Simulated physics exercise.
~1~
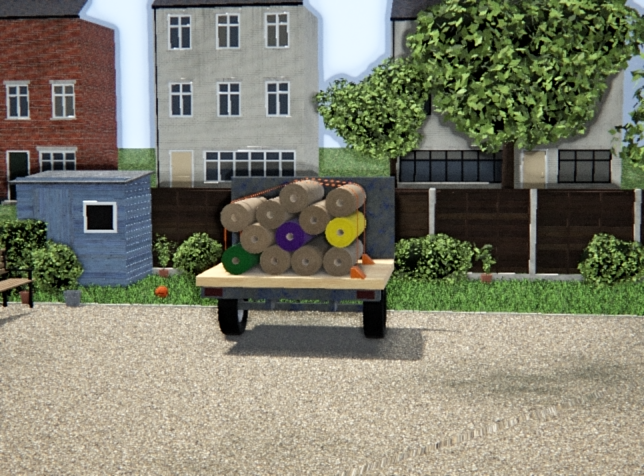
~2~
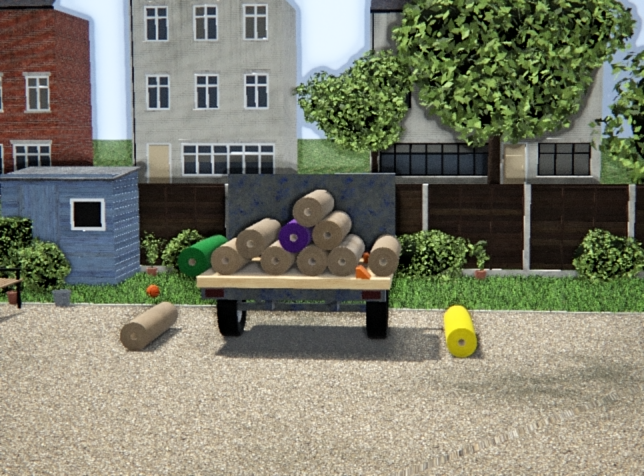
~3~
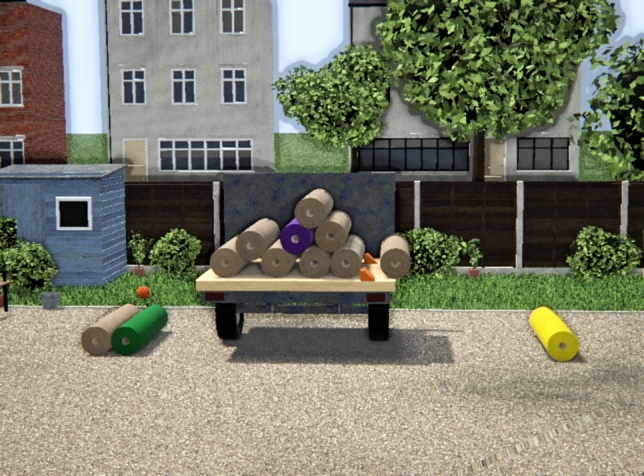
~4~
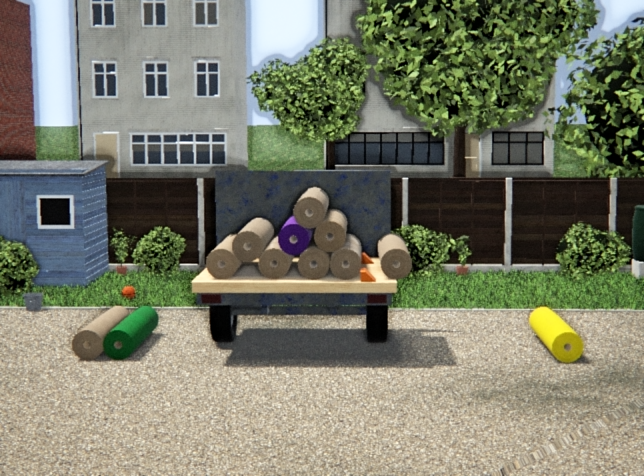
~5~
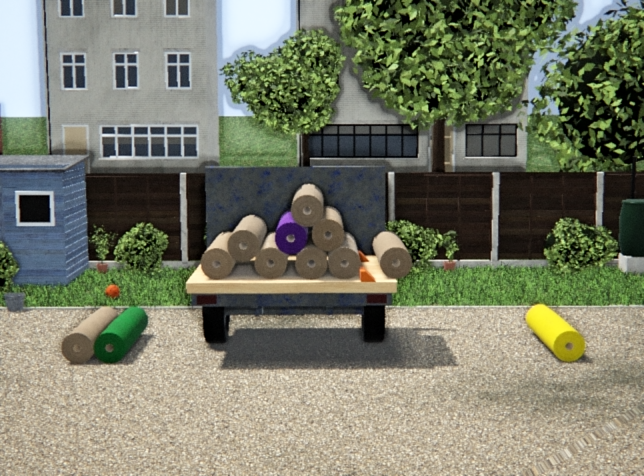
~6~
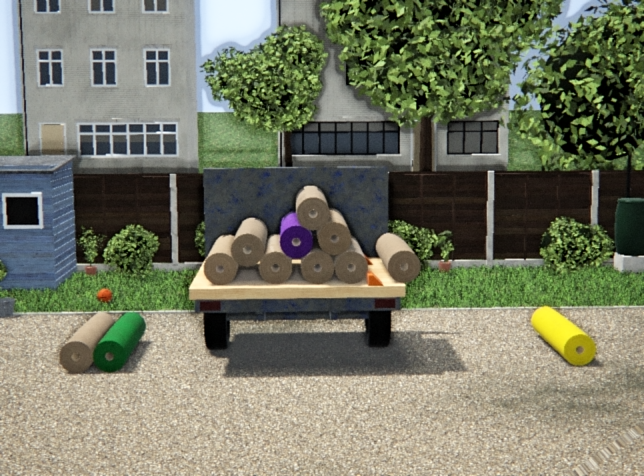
At the start, a stack of rolls, mostly brown with one green, one purple and one yellow, sits on the flat deck of a parked trailer in front of a fence and houses. The stack then spreads apart, and the yellow roll drops off the right side while a brown one lands on the ground to the left. The green roll, at the left edge, follows over that side and settles beside the brown one. Yellow comes to rest farther right. As the view drifts, the purple roll stays up among the remaining brown rolls, which hold in a still pile.
